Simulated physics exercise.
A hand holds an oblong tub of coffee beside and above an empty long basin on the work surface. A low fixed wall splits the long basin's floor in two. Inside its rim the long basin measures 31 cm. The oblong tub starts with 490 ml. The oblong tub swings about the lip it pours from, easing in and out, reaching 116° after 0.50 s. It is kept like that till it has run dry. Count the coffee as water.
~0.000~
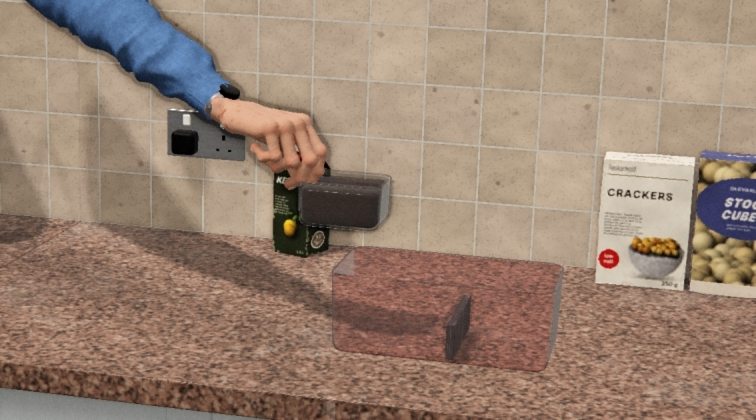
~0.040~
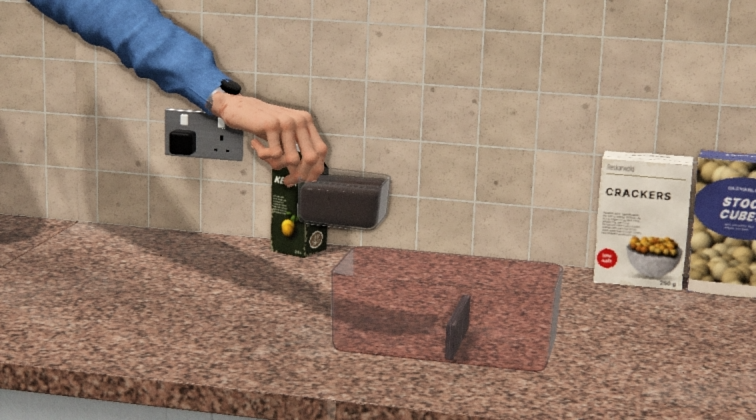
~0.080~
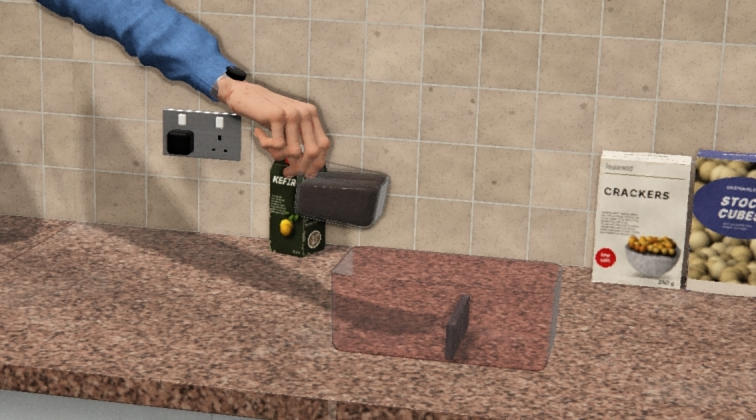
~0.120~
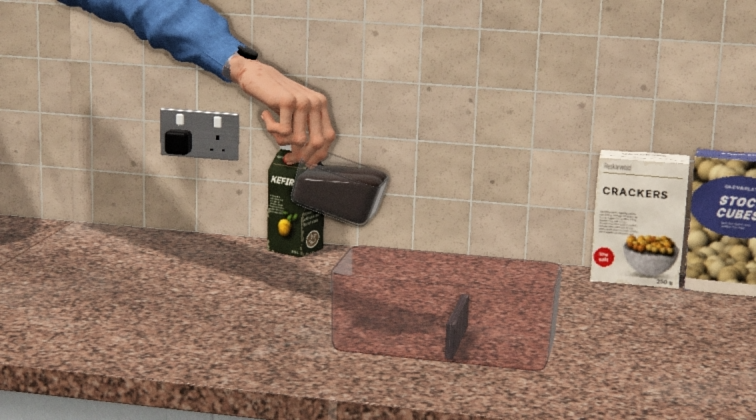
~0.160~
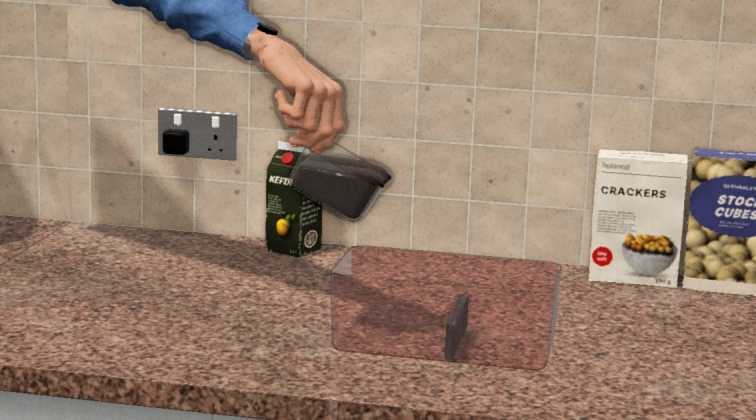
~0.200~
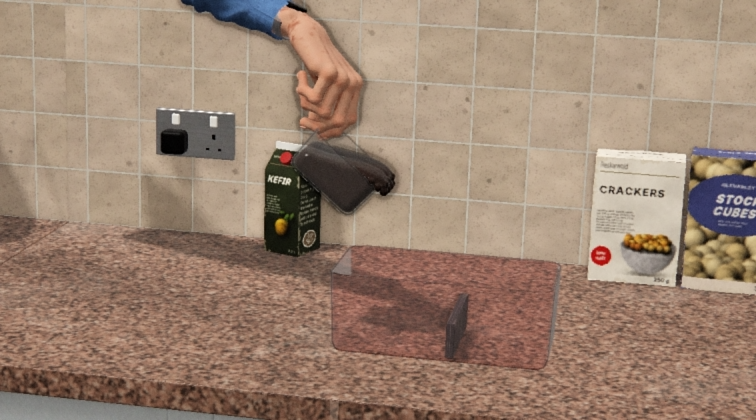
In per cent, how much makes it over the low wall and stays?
About 38 per cent.
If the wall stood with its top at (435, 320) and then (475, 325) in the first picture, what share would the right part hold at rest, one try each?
In turn about 70 and 15 per cent.
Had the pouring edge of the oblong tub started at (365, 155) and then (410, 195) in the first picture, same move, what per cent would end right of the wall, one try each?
In turn about 15 and 65 per cent.
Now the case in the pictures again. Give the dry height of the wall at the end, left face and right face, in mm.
Left about 40 mm, right about 42 mm.
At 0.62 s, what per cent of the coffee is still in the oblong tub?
Near 1 in a hundred.
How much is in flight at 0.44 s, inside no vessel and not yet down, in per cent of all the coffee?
Some 62 per cent.
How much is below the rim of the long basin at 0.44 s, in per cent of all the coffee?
Near 18 in a hundred.
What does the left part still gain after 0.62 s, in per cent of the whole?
Some 16 per cent.
By 0.44 s the tilt is 112° and 20 per cent is still to pour, 17 is left of the wall and 0 right of it.
By 0.62 s the tilt is 116° and 1 per cent is still to pour, 40 is left of the wall and 50 right of it.
By 0.80 s the tilt is 116° and 0 per cent is still to pour, 52 is left of the wall and 37 right of it.
By 1.00 s the tilt is 116° and 0 per cent is still to pour, 56 is left of the wall and 38 right of it.
At rest 57 per cent lies left of the wall, 38 right of it and 5 outside.
